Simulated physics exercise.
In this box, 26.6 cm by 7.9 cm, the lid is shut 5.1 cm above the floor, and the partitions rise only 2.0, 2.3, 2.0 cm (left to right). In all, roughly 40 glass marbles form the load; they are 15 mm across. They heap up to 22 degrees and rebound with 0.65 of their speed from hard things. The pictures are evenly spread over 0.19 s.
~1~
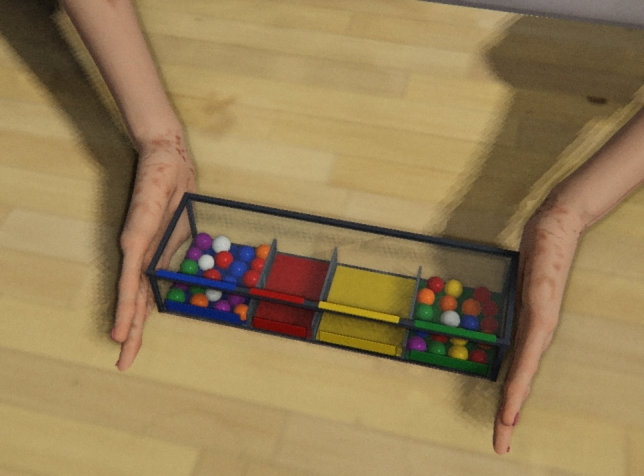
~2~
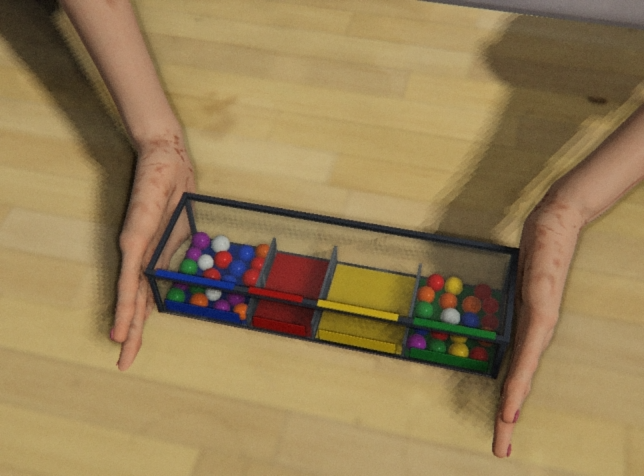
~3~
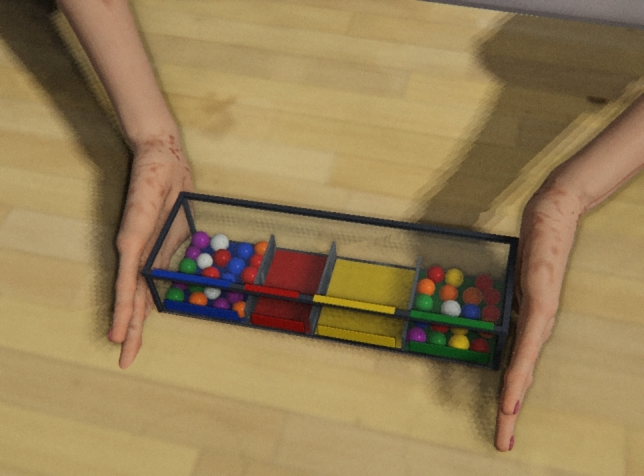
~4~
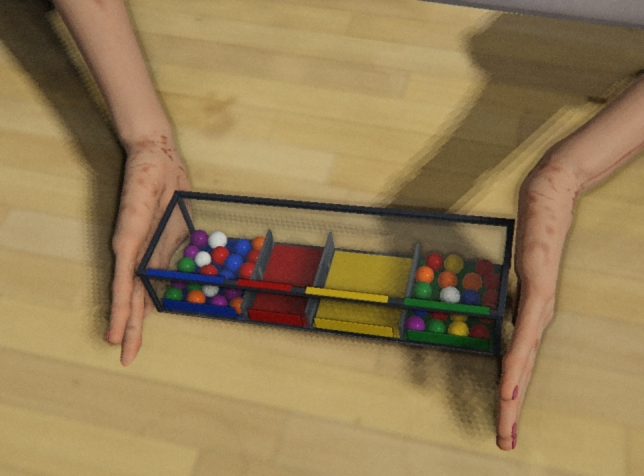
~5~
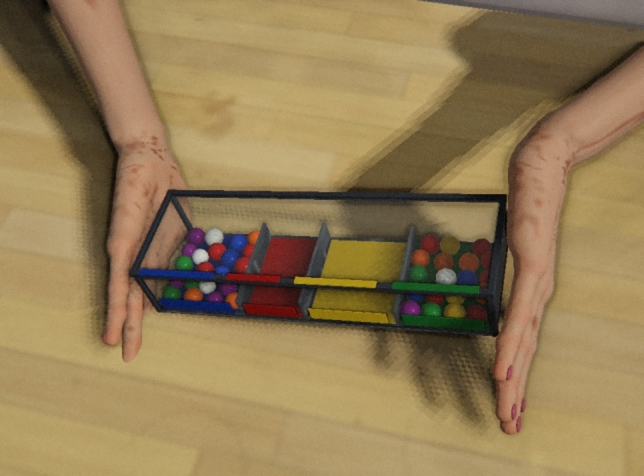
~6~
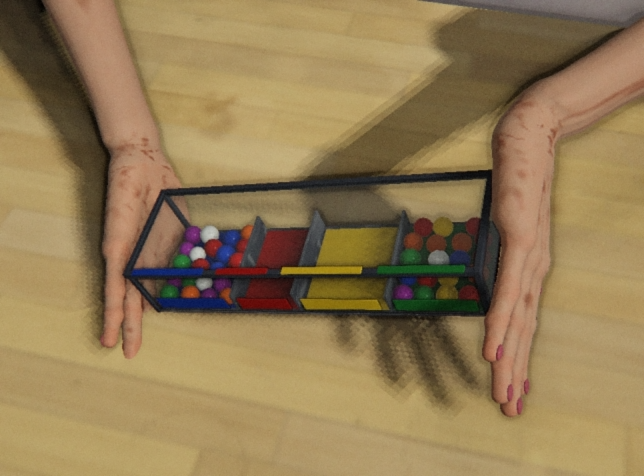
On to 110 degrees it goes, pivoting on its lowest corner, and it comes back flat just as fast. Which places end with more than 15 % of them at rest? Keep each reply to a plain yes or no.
Here goes: Red compartment no; blue compartment yes; green compartment no; yellow compartment no.
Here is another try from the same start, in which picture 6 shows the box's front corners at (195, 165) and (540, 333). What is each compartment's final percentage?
In the end red holds 0 %, blue holds 0 %, green holds 95 % and yellow holds 10 %.
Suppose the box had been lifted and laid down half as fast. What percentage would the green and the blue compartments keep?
In that case green keeps 0 per cent while blue keeps 100 per cent.
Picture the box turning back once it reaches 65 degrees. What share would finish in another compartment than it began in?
Estimate: Around 20 %.
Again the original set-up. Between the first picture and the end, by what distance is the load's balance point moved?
I'd put it at close to 9.0 cm.
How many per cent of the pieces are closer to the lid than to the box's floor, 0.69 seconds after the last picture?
Share: Approx. 80 %.
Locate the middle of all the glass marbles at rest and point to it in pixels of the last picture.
Near (216, 275).
Then, 0.69 s after the last picture, tilt 110 degrees; blue 50 %, green 25 %, yellow 20 %.
Then, 1.15 s after the last picture, tilt 48 degrees; blue 100 %.
Then, 1.68 s after the last picture, tilt 0 degrees; blue 100 %.
In the end, red 5 %, blue 100 %, green 0 %, yellow 0 %.
